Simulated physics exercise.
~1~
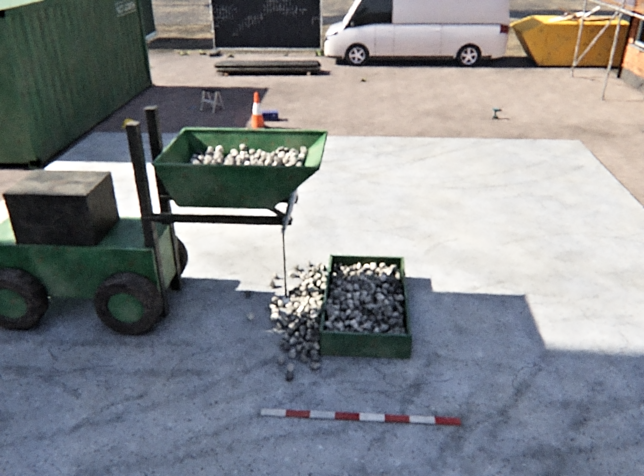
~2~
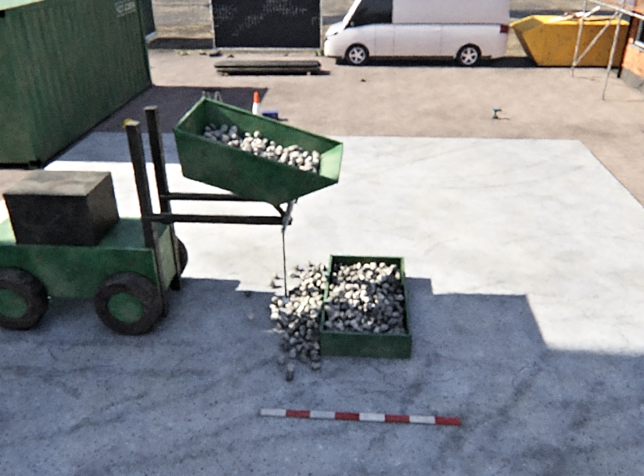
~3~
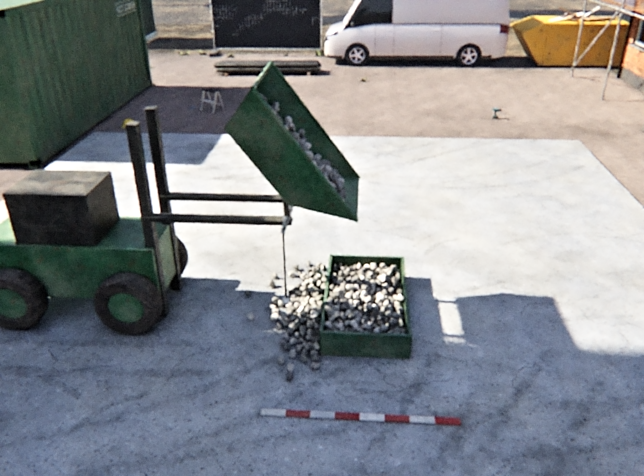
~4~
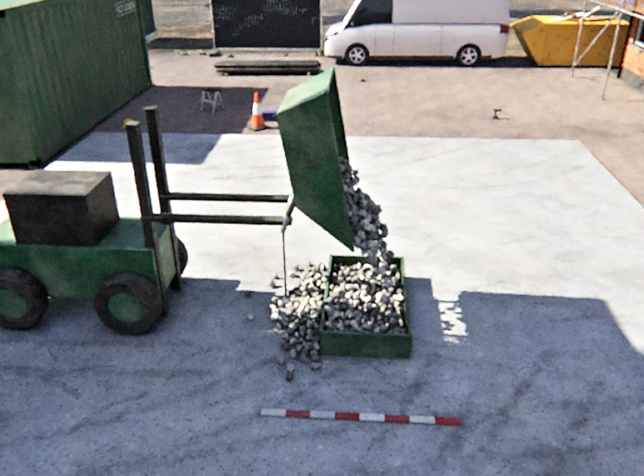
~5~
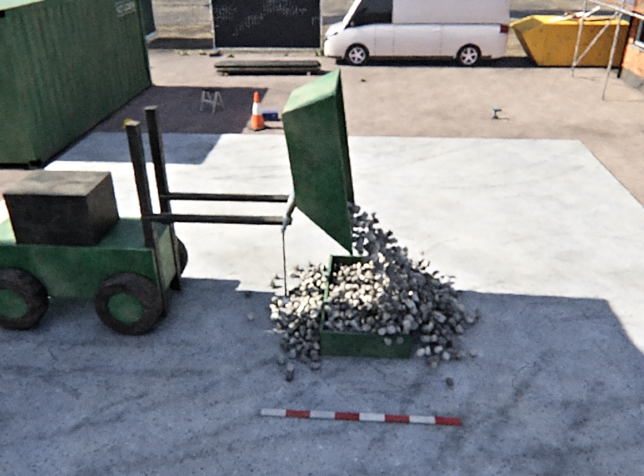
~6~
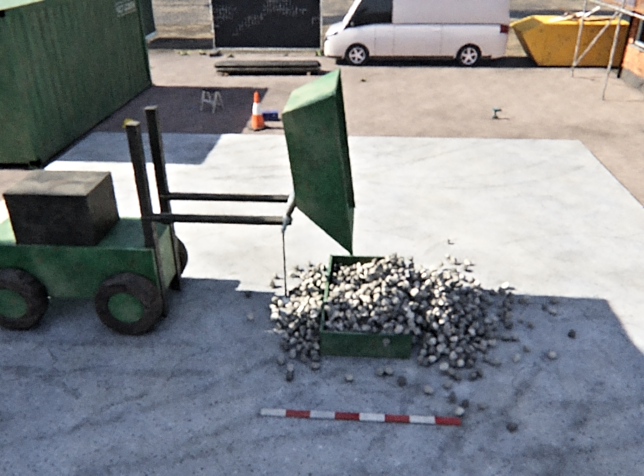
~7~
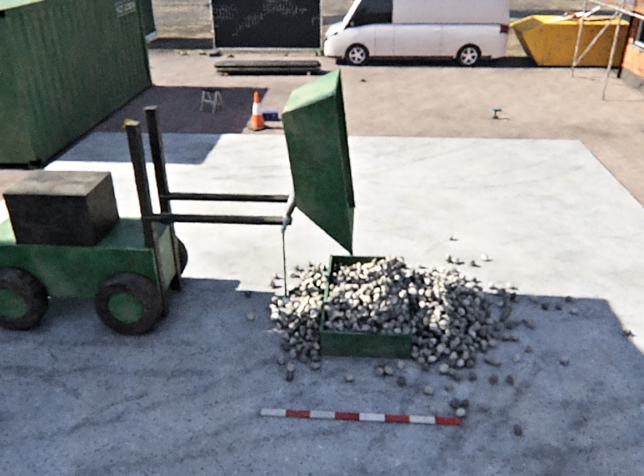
A green skip raised on a forklift-like machine tipped steeply to the right and poured its grey stones onto an already filled green bin, until the skip hung empty and stones lay heaped over the bin and scattered across the ground, mostly to its right.
